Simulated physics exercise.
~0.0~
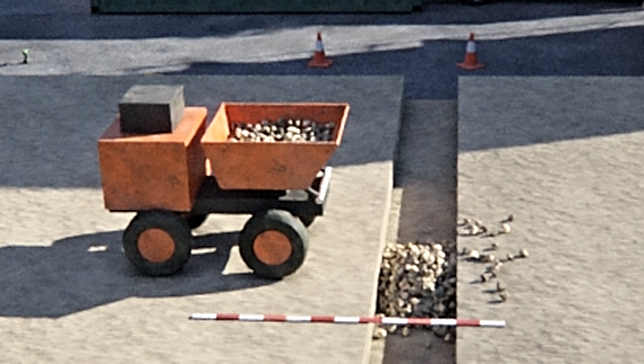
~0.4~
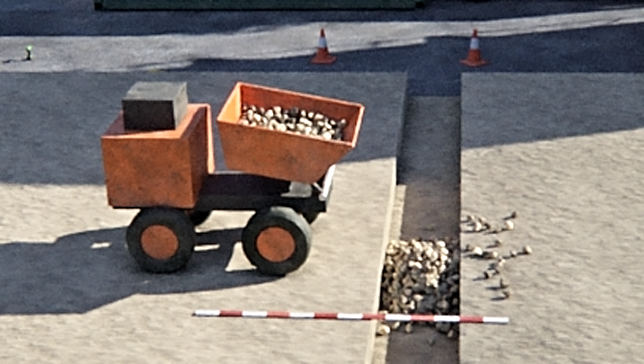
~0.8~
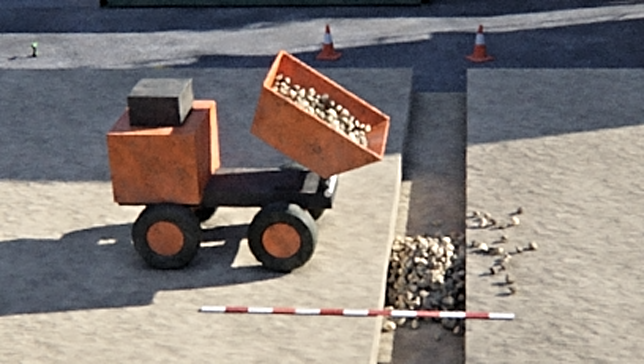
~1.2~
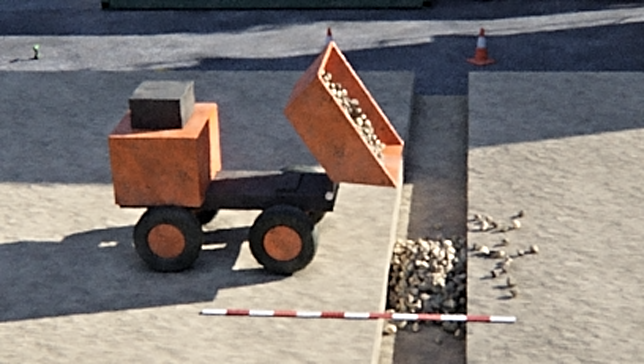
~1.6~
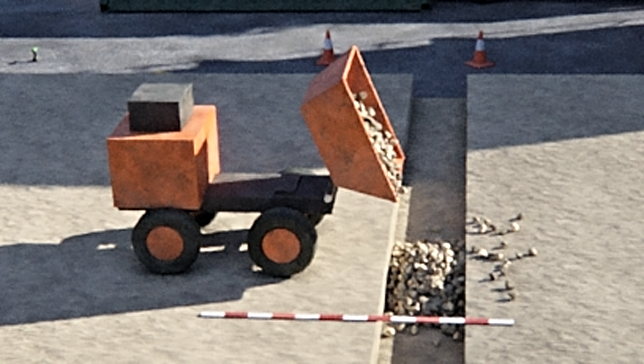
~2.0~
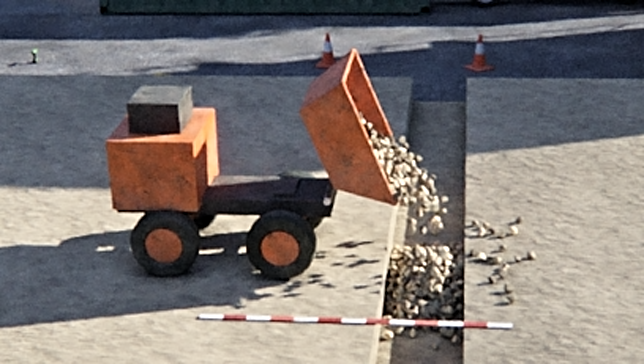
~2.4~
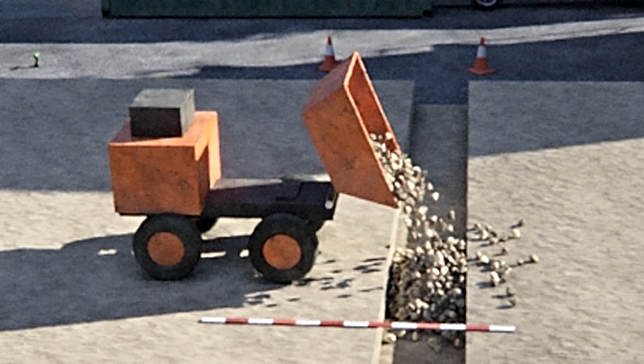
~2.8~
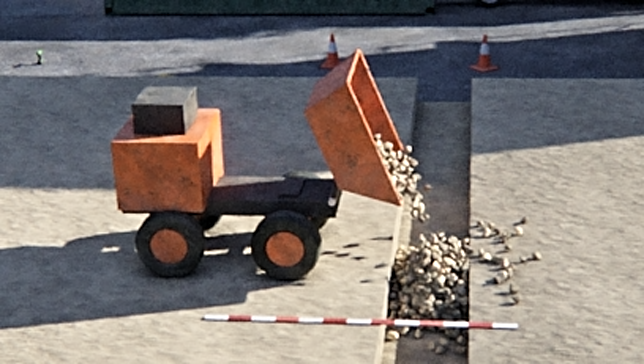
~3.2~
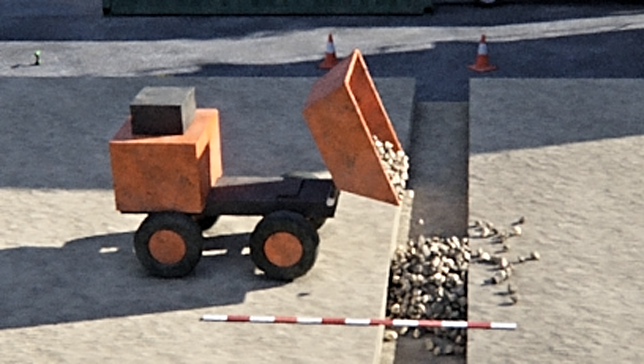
In this clip, a small orange dumper tips its stone-filled skip steeply toward a trench that already holds a heap of stones. Some stones spill out onto the heap, enlarging it, and the skip stays raised with part of its load still inside.
